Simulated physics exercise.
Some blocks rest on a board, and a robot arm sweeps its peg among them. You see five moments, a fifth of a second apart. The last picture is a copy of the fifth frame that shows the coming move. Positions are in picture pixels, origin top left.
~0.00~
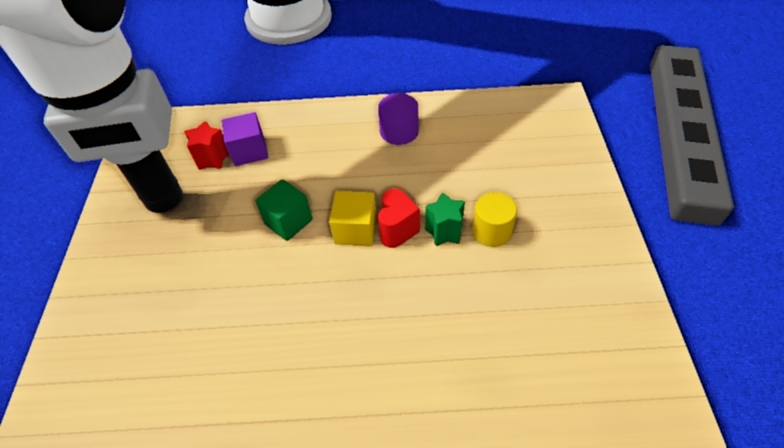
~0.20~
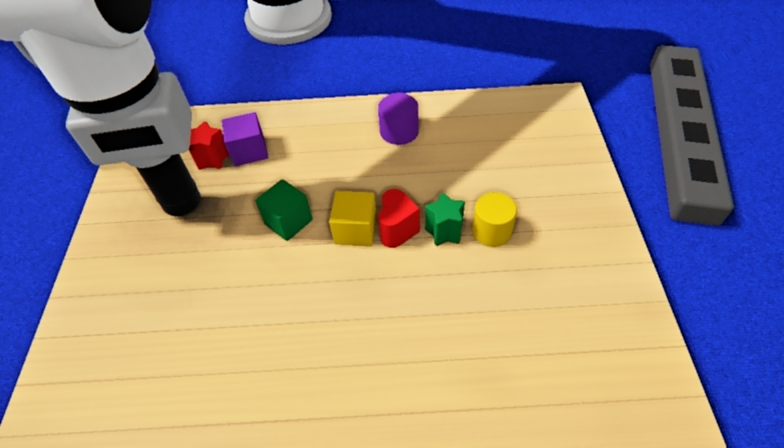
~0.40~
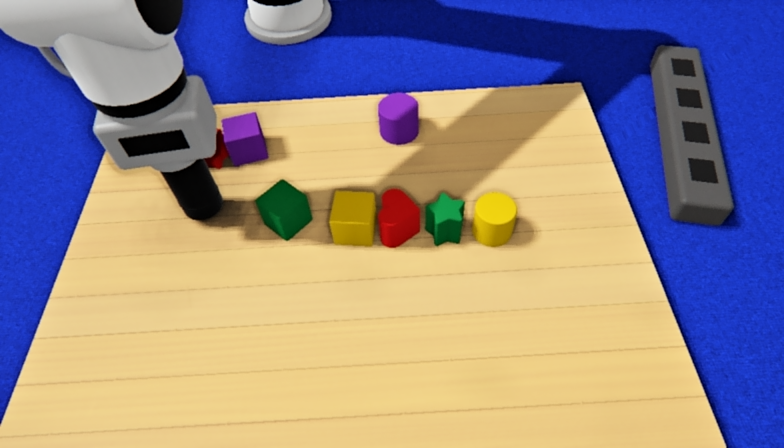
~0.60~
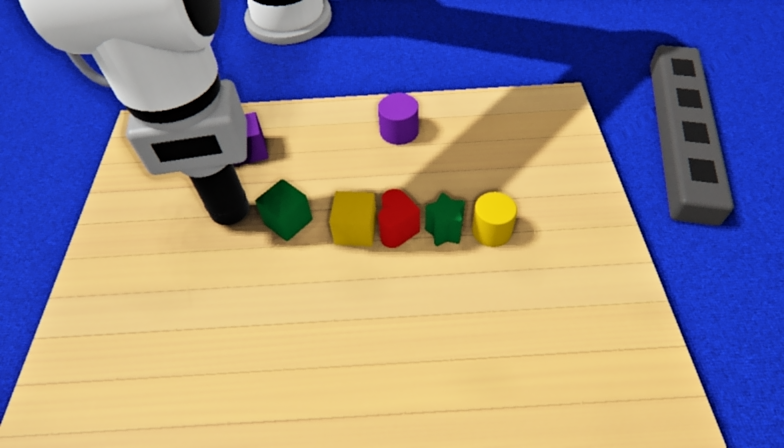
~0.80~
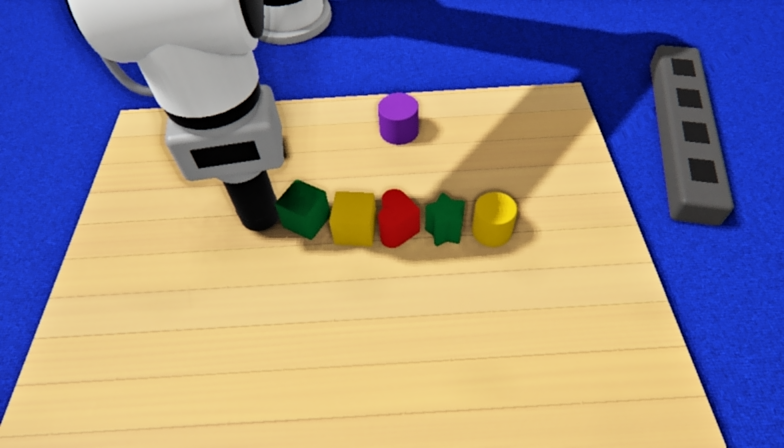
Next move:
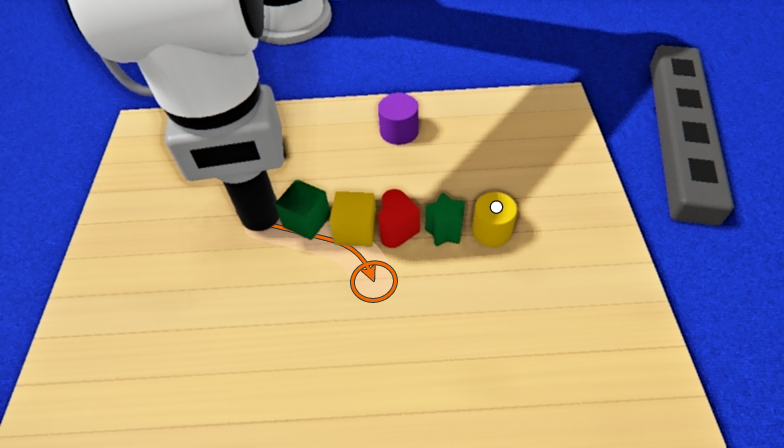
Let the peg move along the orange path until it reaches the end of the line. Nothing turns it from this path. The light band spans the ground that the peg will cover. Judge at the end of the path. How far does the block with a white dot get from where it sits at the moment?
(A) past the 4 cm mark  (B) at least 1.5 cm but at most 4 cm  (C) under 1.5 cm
My pick is B.
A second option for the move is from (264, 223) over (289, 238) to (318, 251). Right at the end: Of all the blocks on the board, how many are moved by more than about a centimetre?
Three or more blocks move.
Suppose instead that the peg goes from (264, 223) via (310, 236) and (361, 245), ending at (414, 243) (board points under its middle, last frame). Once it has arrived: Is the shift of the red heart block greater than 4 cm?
In short: Yes.
Path on the board, from (264, 223) by way of (306, 234) and (349, 247) to (374, 281); the dot is on the yellow circle.
The first path, step by step. One third of the way, peg (305, 227); green square piece (340, 196), turned 40° anticlockwise; yellow square piece (382, 203); red heart block (419, 205); green star-shaped block (456, 206), turned 15° clockwise.
Two thirds of the way, peg (348, 241); green square piece (366, 195), turned 90° anticlockwise; yellow square piece (409, 197), turned 15° clockwise; red heart block (445, 204), turned 15° clockwise; green star-shaped block (480, 200); yellow circle (516, 207).
At the end, peg (373, 275); green square piece (366, 195), turned 90° anticlockwise; yellow square piece (409, 197), turned 15° clockwise; red heart block (445, 204), turned 15° clockwise; green star-shaped block (480, 200); yellow circle (516, 207).
